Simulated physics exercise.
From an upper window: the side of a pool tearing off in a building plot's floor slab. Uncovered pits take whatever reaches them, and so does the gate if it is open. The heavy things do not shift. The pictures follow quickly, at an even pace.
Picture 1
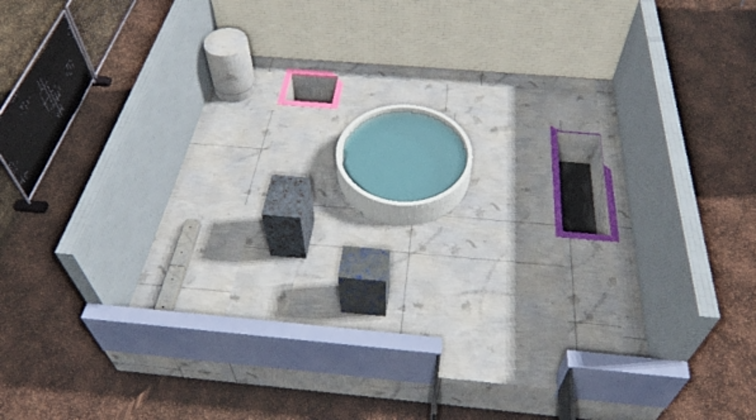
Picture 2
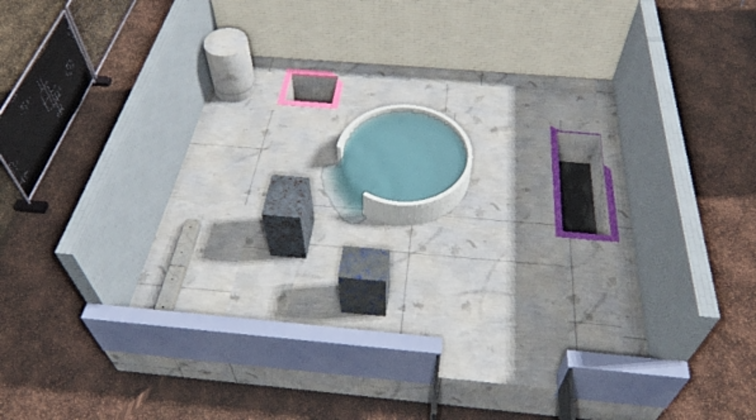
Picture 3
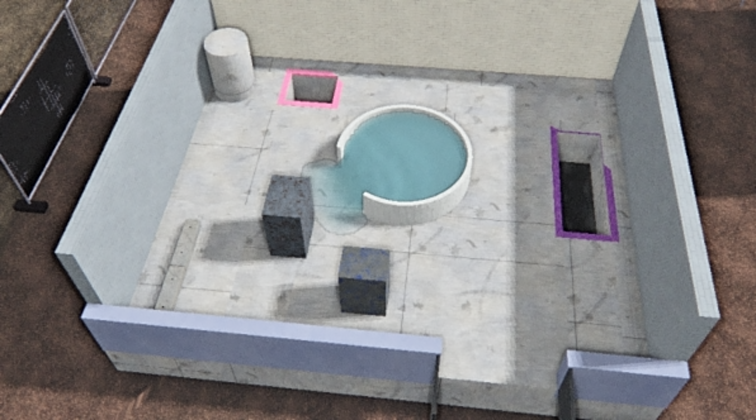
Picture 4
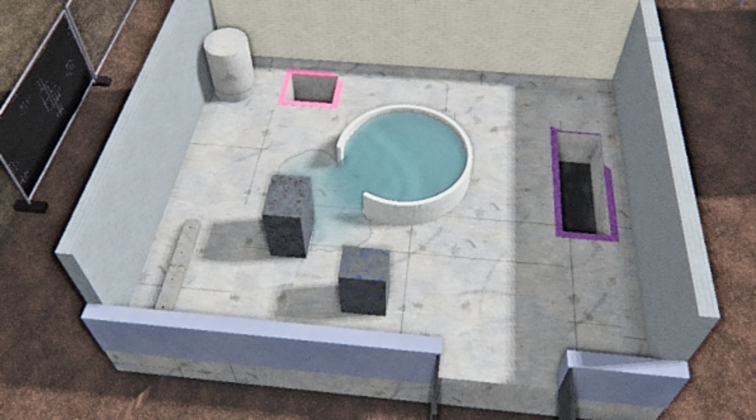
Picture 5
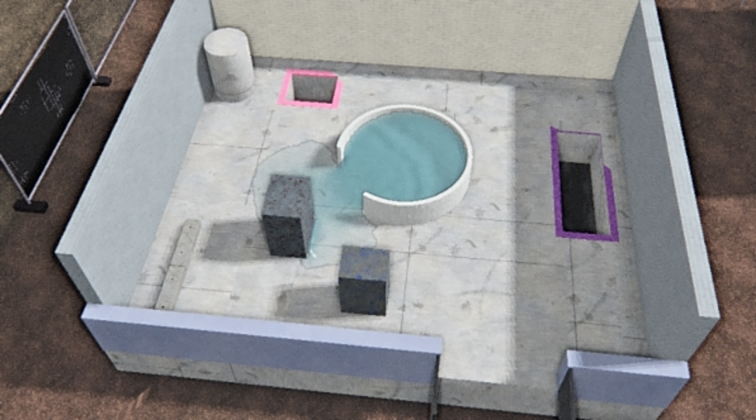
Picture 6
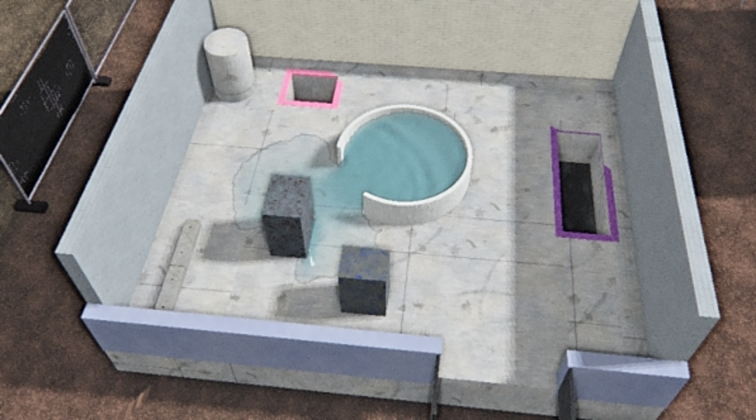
A round white-rimmed pool of blue-green water stands on the pale slab of a walled building plot, seen from above by a still camera. Two dark blocks stand to its lower left, with a pink-edged opening and pale cylinder at upper left and a purple-edged pit at right. The pool's left side opens, and water pours out, spreading thinly leftward around the nearer block.
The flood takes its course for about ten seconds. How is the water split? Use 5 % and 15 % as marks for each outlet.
The gate takes not even 5 %; the pink pit takes from 5 to 15 %; the purple pit takes not even 5 %.
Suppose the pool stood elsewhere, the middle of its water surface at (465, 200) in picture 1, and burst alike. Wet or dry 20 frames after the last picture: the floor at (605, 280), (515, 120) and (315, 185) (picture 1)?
One after the other: No water, no water, covered.
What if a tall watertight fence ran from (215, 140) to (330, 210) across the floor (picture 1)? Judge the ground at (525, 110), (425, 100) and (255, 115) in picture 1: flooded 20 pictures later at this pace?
One after the other: Free of water, no water, wet.
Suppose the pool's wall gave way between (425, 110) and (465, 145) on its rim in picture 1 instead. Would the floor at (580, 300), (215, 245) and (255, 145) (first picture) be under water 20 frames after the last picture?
In that order: Not flooded, dry, no water.
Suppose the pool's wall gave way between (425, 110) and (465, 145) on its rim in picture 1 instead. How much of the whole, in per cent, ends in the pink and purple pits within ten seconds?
Per cent: Pink 6, purple 50.
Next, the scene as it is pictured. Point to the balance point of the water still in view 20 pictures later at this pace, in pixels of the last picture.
At about (307, 203).
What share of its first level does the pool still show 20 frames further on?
Near 42 in a hundred.
A moment on, water covers 20 % of the floor; the gate 0 %, the pink pit 0 %, the purple pit 0 %.
Next, water covers 25 % of the floor; the gate 0 %, the pink pit 0 %, the purple pit 0 %.
Then, water covers 35 % of the floor; the gate 0 %, the pink pit 0 %, the purple pit 0 %.
Later, water covers 50 % of the floor; the gate 0 %, the pink pit 4 %, the purple pit 0 %.
In the end, water covers 75 % of the floor; the gate 1 %, the pink pit 10 %, the purple pit 0 %.
